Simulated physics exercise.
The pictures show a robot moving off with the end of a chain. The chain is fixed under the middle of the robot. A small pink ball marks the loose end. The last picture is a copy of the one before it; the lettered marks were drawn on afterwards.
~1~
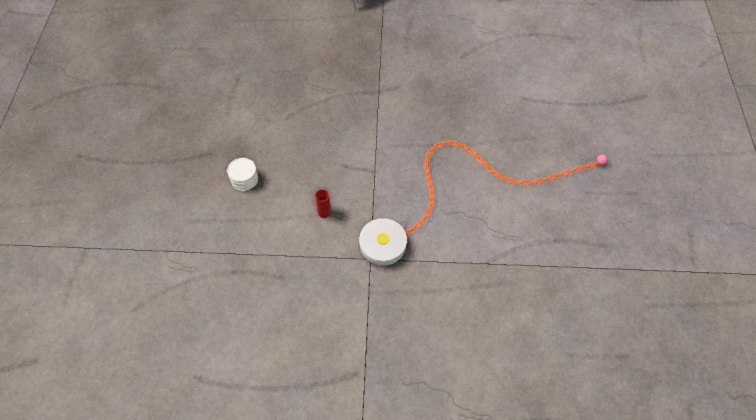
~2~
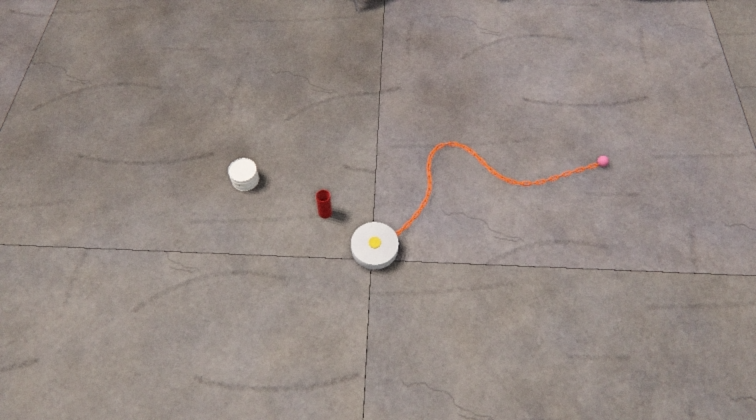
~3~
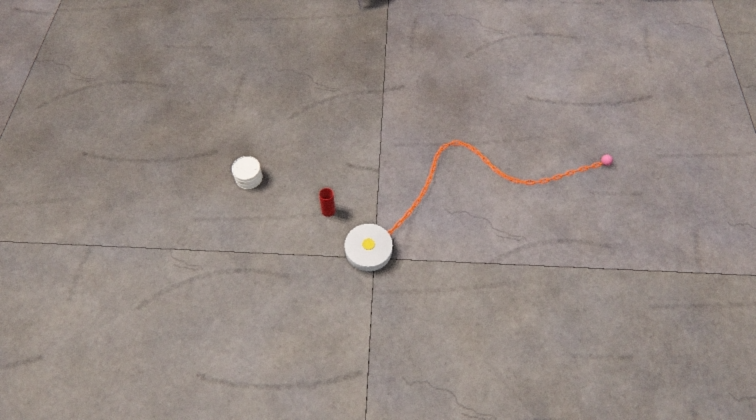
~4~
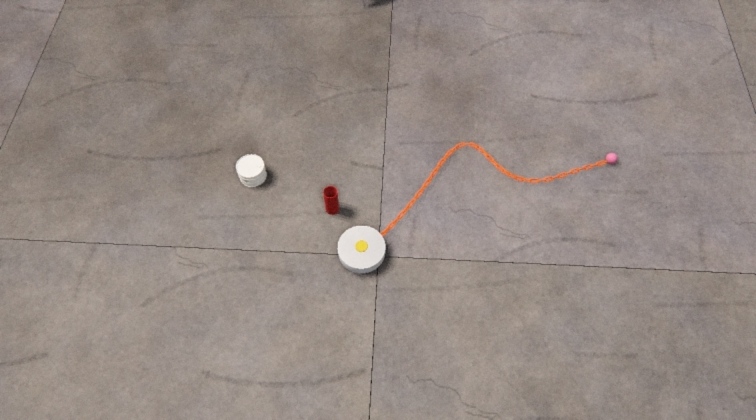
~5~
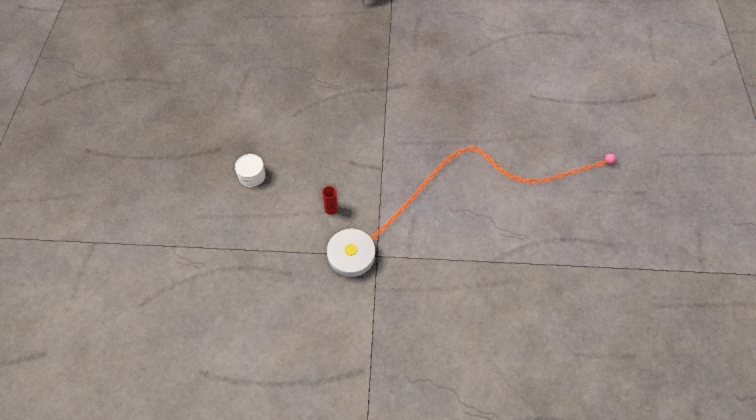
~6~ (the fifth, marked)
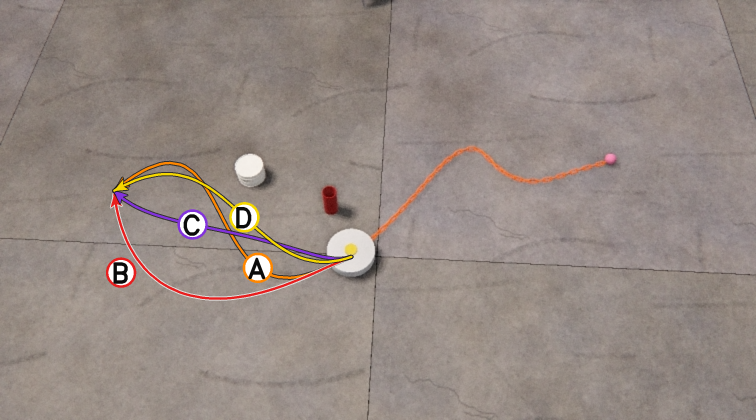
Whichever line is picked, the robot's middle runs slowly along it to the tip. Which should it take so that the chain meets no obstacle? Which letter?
Route B touches nothing.
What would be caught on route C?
It meets the red post.
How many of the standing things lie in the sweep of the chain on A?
In all, two.
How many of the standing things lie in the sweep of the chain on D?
It sweeps two.
On the copy, A from (351, 257) via (225, 223) to (116, 190); B from (351, 257) via (190, 296) to (114, 194); C from (351, 257) via (225, 231) to (114, 191); D from (351, 257) via (233, 207) to (114, 191).
On B. First, robot (235, 294), middle of the chain (407, 229), free end (557, 172).
Then, robot (133, 254), middle of the chain (318, 250), free end (479, 199).
Finally, robot (111, 187), middle of the chain (272, 237), free end (441, 212); nothing has been touched.
By contrast, A meets the red post and white tub; C meets the red post; D meets the red post and white tub.
